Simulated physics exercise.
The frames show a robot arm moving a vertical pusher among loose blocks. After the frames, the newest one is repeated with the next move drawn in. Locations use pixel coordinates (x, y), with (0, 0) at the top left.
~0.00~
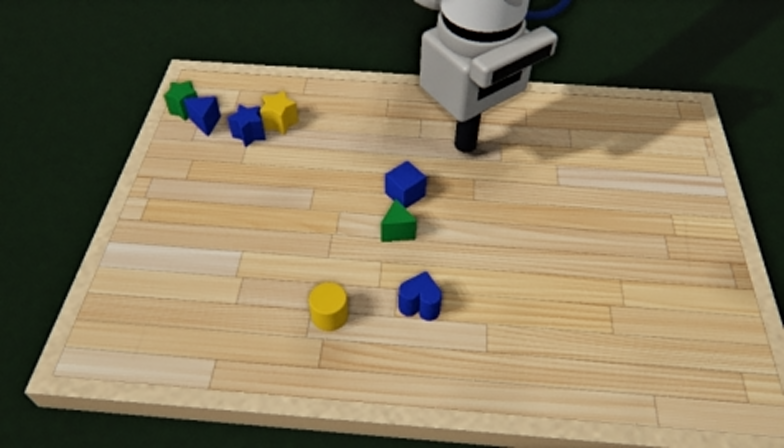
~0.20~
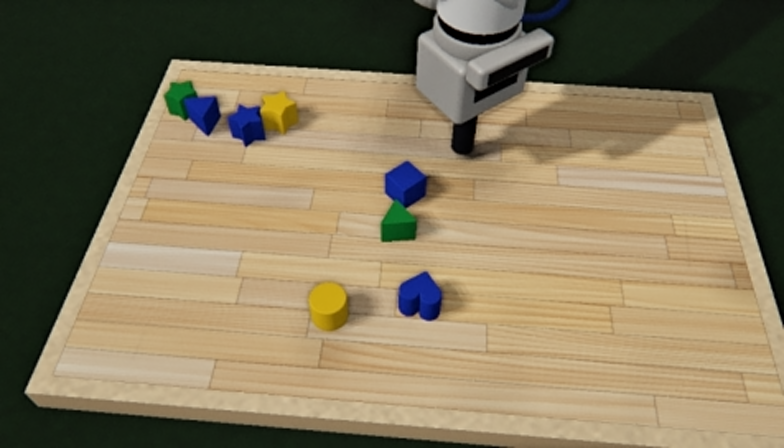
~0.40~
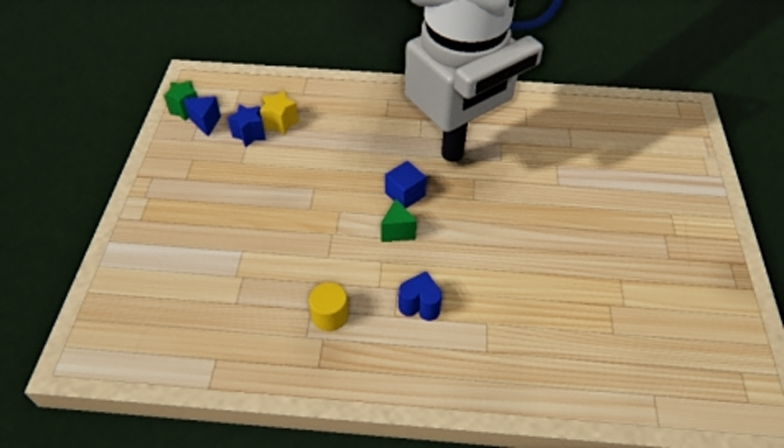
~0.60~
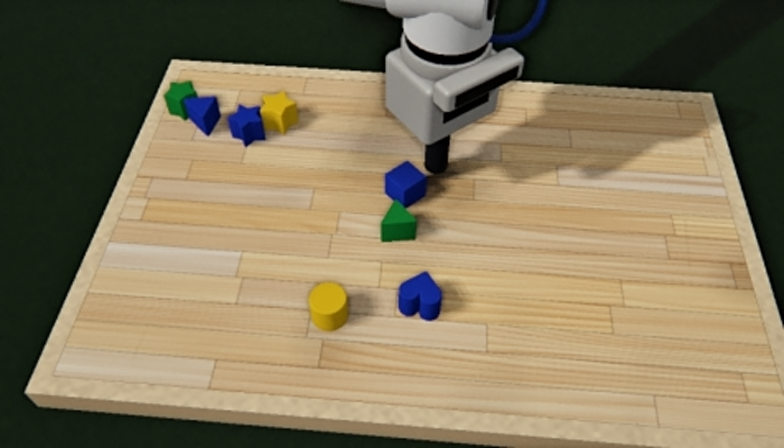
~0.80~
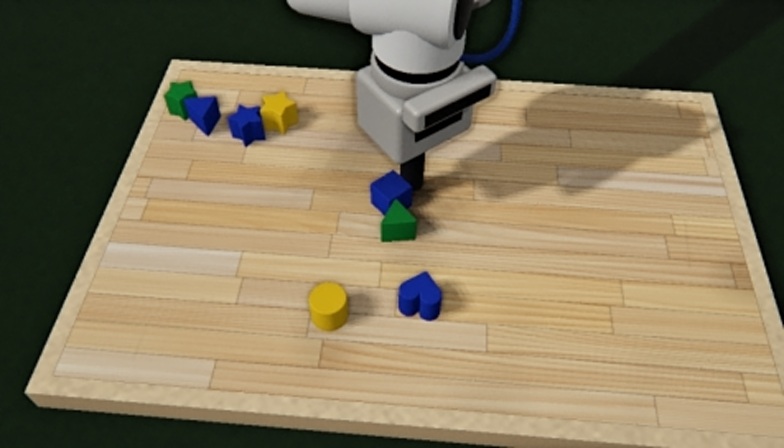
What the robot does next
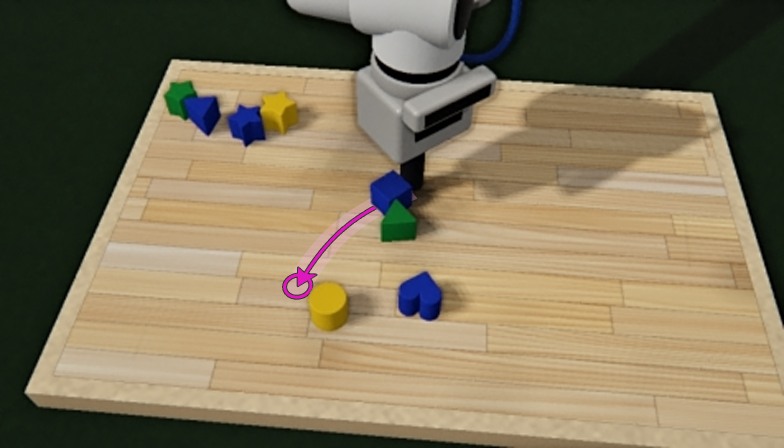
A grey robot arm with a black vertical pusher reaches over the far side of a pale wooden board, seen from above at an angle by a still camera. A green block, two blue ones and a yellow star sit at upper left, with a blue block, green triangle, yellow cylinder and blue heart nearer the middle. The pusher slides left and nearer, then nudges the blue block slightly toward the lower left.
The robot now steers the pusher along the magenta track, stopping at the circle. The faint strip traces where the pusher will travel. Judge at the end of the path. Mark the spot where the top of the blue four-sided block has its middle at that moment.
The point I'd pick in the picture is (270, 285).
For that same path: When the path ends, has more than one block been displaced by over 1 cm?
I expect not.
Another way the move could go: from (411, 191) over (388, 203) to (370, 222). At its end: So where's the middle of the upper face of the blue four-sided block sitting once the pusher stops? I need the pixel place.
Final place: (347, 217).
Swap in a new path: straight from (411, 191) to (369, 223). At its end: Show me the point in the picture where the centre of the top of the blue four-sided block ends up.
Its top middle: (343, 216).
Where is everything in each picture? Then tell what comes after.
In the first picture, tip of the pusher (465, 145), middles of tops, blue four-sided block (406, 175), green triangular block (398, 214).
In the second picture, pusher (462, 147), nothing pushed.
In the third picture, pusher (452, 154), nothing pushed.
In the fourth picture, pusher (436, 166), nothing pushed.
In the fifth picture, pusher (412, 183), blue four-sided block (391, 185), green triangular block (398, 214).
The line goes from (411, 191) through (366, 212) and (328, 244) to (298, 286).
On the path given first. One third of the way, pusher (366, 205); blue four-sided block (348, 211), turned 25° anticlockwise.
Two thirds of the way, pusher (327, 237); blue four-sided block (309, 246), turned 30° anticlockwise.
At the end, pusher (297, 279); blue four-sided block (270, 285); green triangular block unmoved.
